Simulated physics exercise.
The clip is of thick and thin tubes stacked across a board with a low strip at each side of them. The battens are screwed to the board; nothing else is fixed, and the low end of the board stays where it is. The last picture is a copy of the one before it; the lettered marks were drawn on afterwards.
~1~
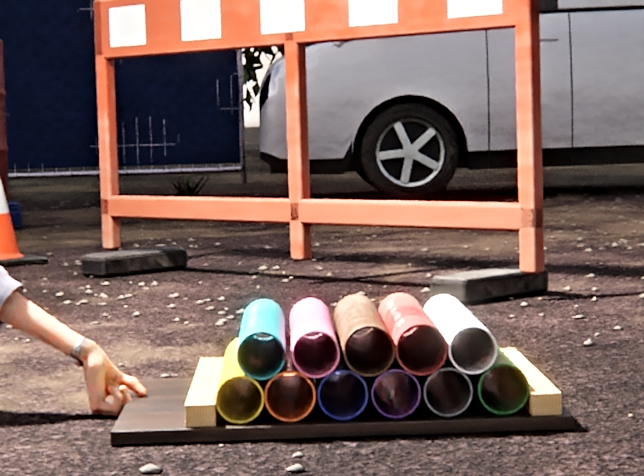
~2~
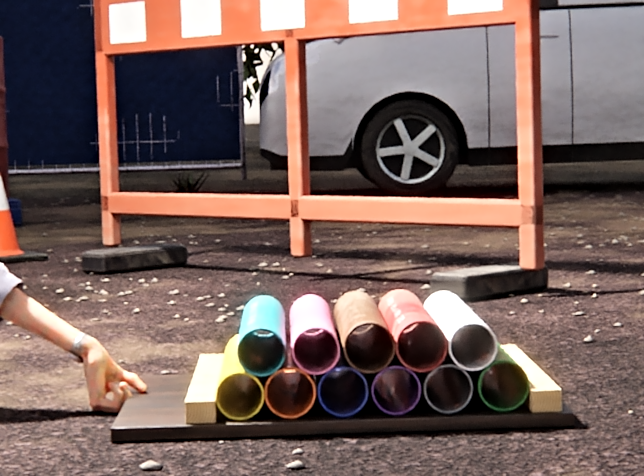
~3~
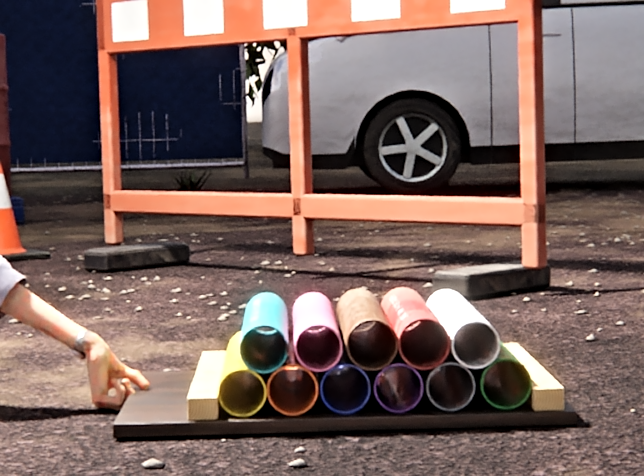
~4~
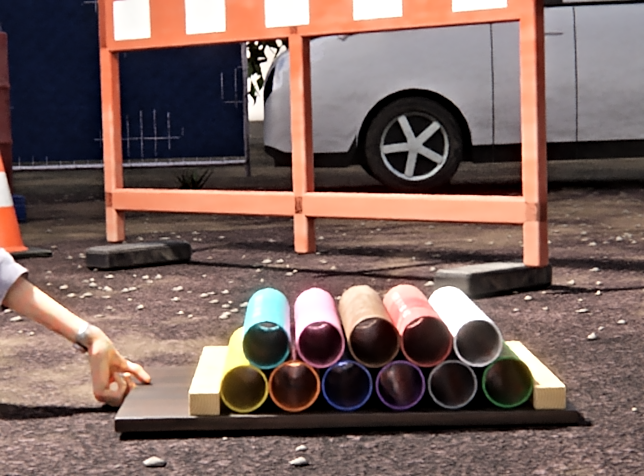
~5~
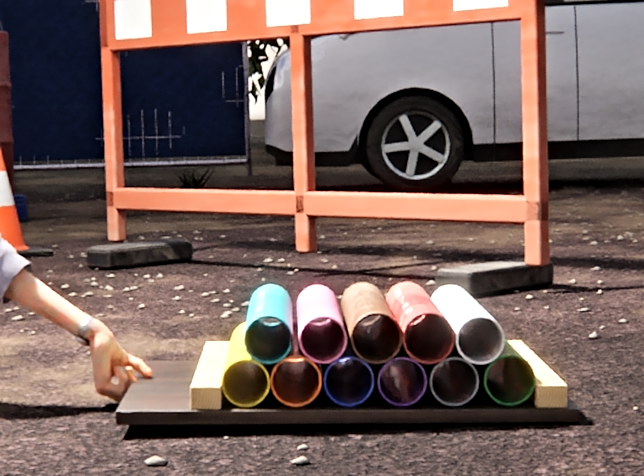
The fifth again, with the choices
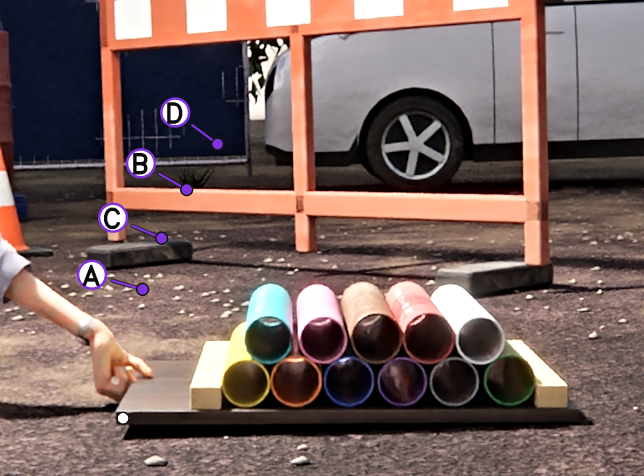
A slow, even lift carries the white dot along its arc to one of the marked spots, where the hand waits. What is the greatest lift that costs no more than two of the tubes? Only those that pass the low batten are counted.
The highest mark that will do is C.
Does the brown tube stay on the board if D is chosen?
No.
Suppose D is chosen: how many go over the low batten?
With D, five.
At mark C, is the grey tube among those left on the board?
The grey tube: Yes.
On the marked copy, A at (142, 290); B at (187, 190); C at (162, 238); D at (218, 144); the white dot at (123, 418).
Following C. Soon after the start, board at 16°.
Later, board at 25°.
In the end, board at 25°, none over the low batten.
As for the rest, A none over the low batten; B four over the low batten (brown, red, white, pink); D five over the low batten.
